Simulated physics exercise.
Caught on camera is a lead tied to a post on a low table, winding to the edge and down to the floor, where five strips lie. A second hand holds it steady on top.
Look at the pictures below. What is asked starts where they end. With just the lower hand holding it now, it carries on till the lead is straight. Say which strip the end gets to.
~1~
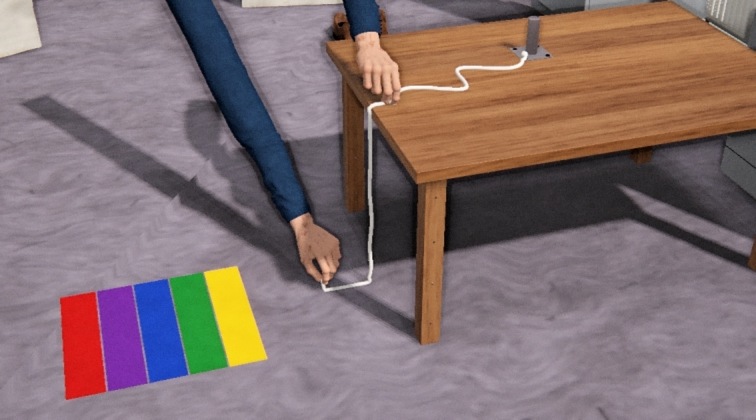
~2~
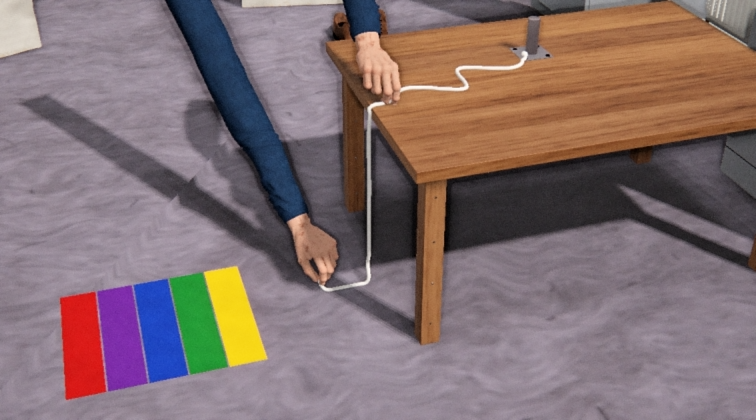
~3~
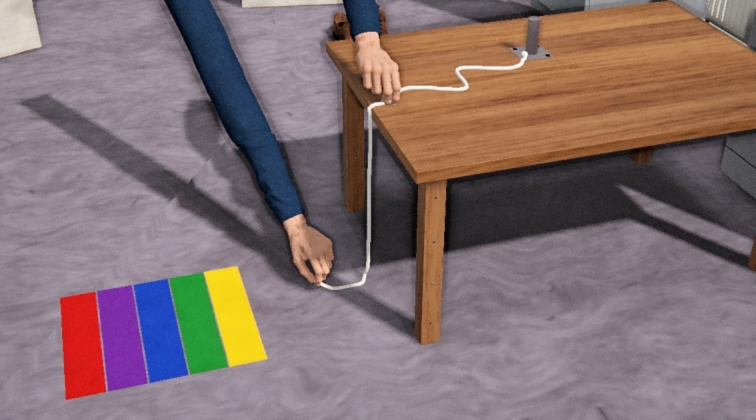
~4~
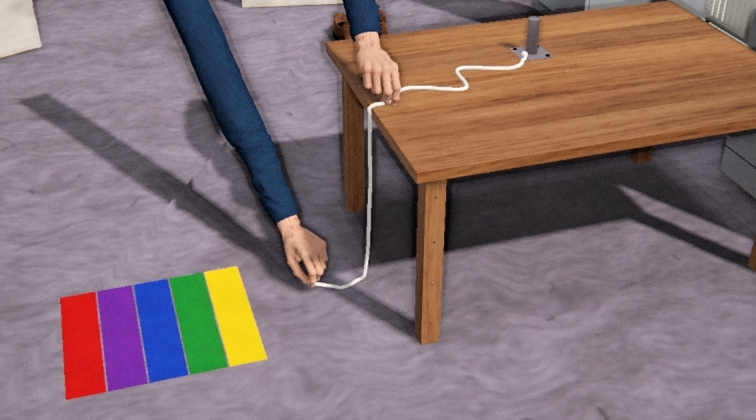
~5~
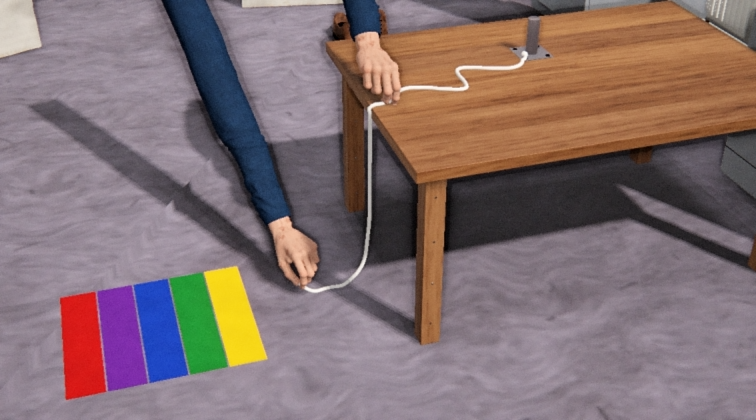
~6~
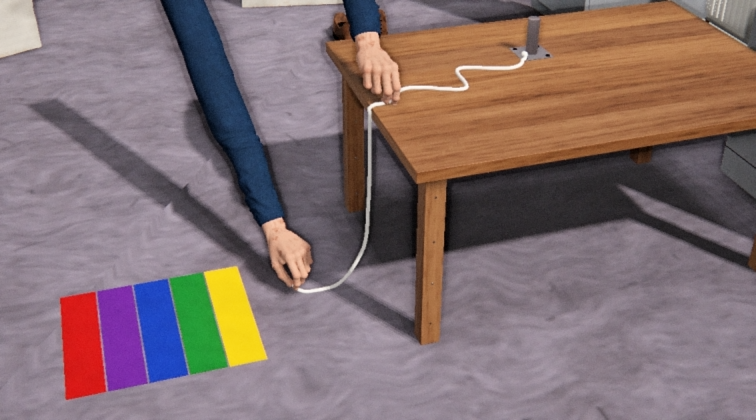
It gets to the purple strip.
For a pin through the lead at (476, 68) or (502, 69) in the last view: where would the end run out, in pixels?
Per try (px, approx.): (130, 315), (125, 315).
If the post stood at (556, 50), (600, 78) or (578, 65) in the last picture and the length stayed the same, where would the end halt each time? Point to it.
Try by try, about (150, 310), (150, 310) and (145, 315).
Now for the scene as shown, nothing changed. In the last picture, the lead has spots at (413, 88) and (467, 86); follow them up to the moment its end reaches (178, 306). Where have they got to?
In order: (367, 102) and (414, 84).
A little later, end near (178, 306); over green.
Next, end near (135, 315); over purple.
When it is tight, end near (110, 319); over purple. The purple one.
